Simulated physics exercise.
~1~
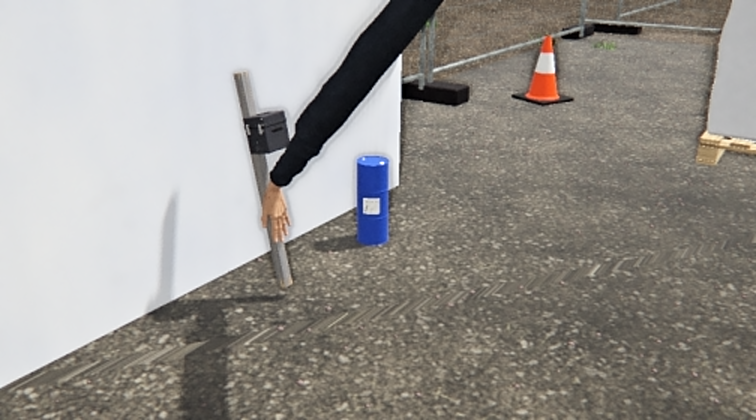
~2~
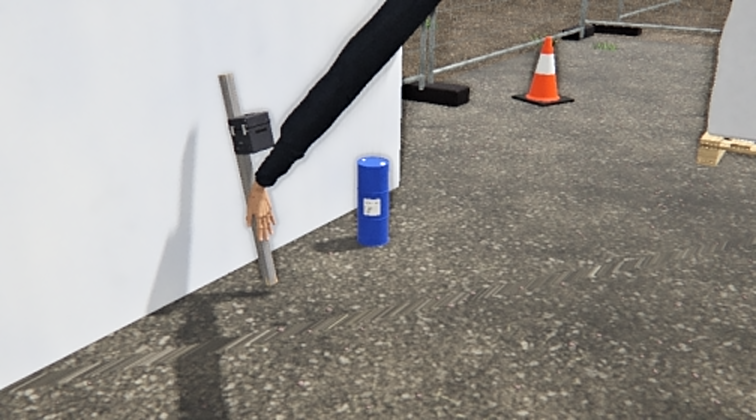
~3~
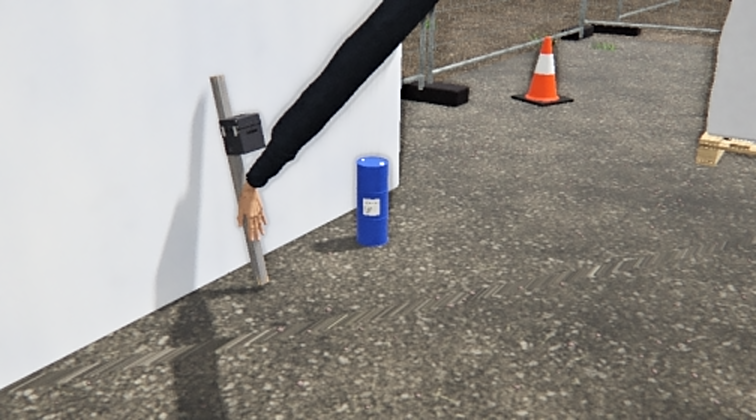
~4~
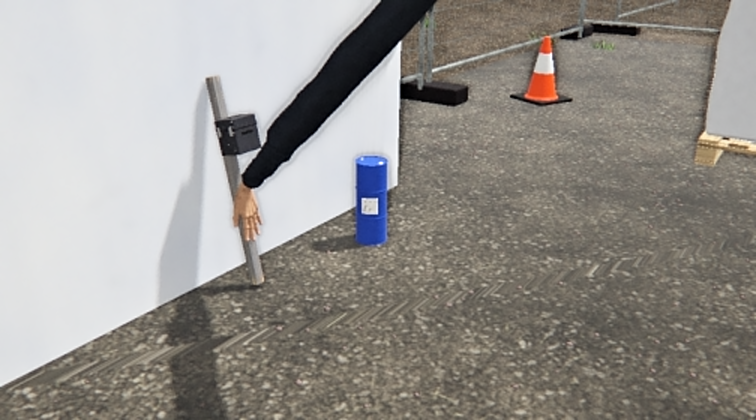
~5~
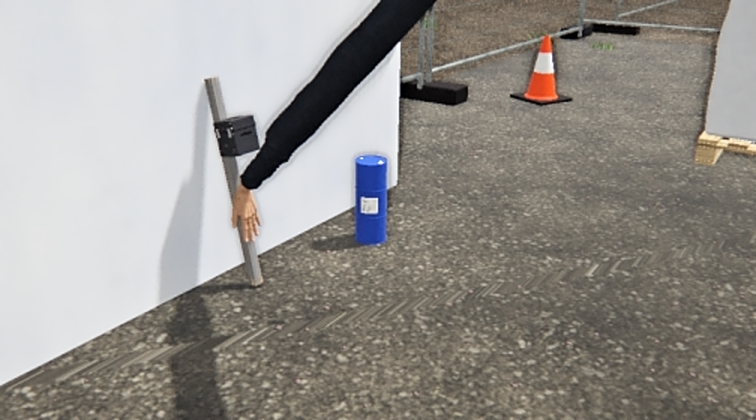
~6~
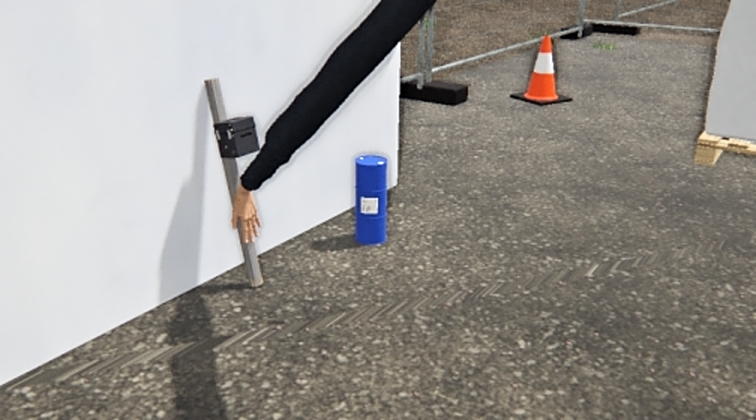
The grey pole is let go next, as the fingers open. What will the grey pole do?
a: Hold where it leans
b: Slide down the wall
Option a: Hold where it leans.
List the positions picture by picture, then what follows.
On its way; grey pole (264, 183); blue canister (373, 201), in the first frame.
On its way; grey pole (249, 183); blue canister (373, 202), in the second frame.
On its way; grey pole (240, 184); blue canister (372, 202), in the third frame.
On its way; grey pole (236, 184); blue canister (371, 201), in the fourth frame.
Leant on the wall, still held; grey pole (235, 185); blue canister (371, 200), in the fifth frame.
Leant on the wall, still held; grey pole (235, 186); blue canister (371, 200), in the sixth frame.
Then, 1.10 s on from there, no change.
Then, 2.40 s on from there, grey pole resting near (234, 186).
In the end, both unmoved. At the end, from the last picture's camera, grey pole near (234, 186). The pole holds.
